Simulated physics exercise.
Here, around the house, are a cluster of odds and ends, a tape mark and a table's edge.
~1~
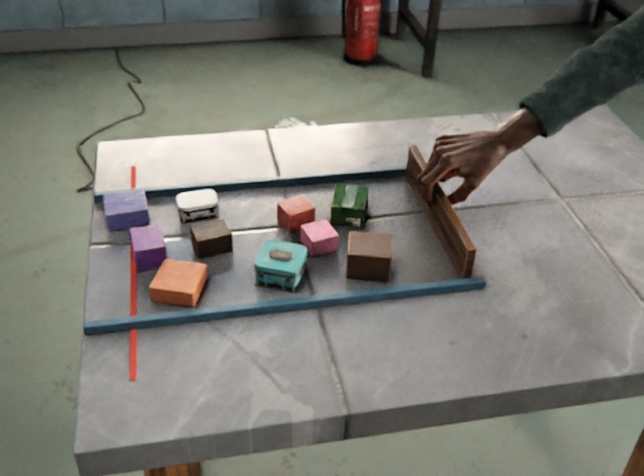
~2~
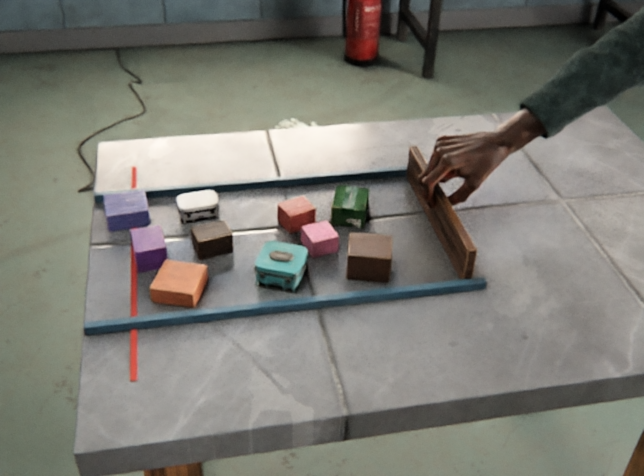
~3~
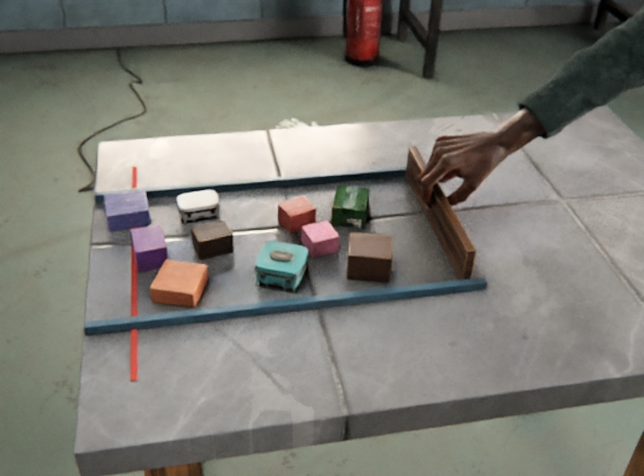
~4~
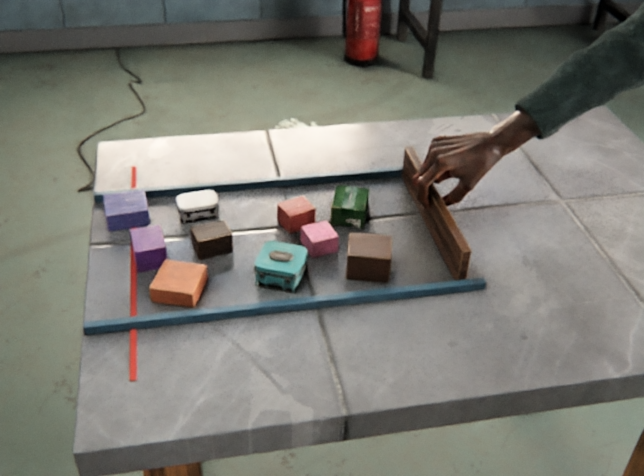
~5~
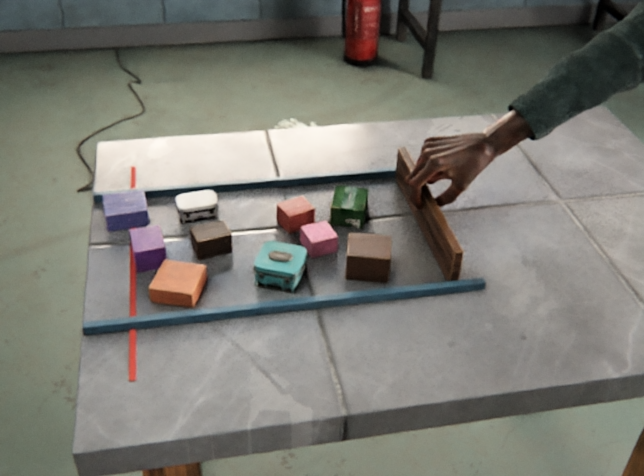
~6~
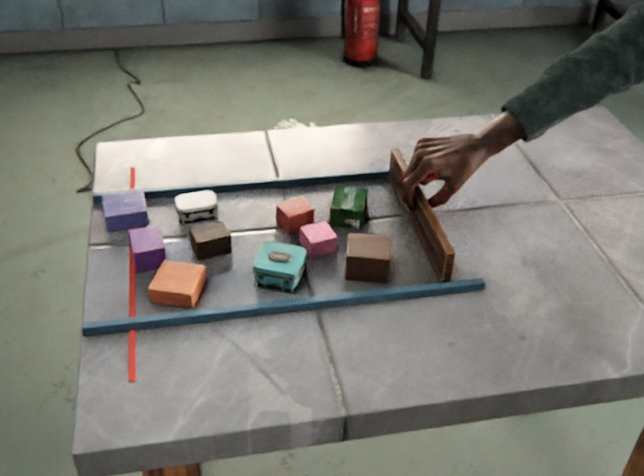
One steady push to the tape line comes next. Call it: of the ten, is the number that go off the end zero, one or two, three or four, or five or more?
Five or more go off.
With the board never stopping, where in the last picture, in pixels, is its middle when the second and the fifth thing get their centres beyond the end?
I'd say close to (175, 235), and after that close to (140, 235).
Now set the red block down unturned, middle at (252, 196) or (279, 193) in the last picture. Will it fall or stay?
Well, the red block stays aboard in the first case and stays aboard in the second.
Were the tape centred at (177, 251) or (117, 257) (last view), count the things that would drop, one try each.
In order, 1 then 6.
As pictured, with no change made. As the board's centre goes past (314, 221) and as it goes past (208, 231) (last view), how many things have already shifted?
Answer - first 5, then 9.
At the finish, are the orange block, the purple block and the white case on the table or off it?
Each one in turn: The orange block is not spared, the purple block is not spared, the white case is spared.
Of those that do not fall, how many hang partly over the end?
My count gives 0.
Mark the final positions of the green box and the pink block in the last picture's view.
They come to rest around (114, 231) and (117, 258).
Early on, none off yet; blue block at rest near (125, 211); purple block at rest near (148, 249); orange block at rest near (178, 284).
A while later, none off yet; blue block at rest near (125, 211); purple block moving near (144, 250); orange block travelled about its own width near (123, 293).
Finally, the number that fall off is five or more; lost, red block, turquoise case, black block, orange block, purple block and blue block.
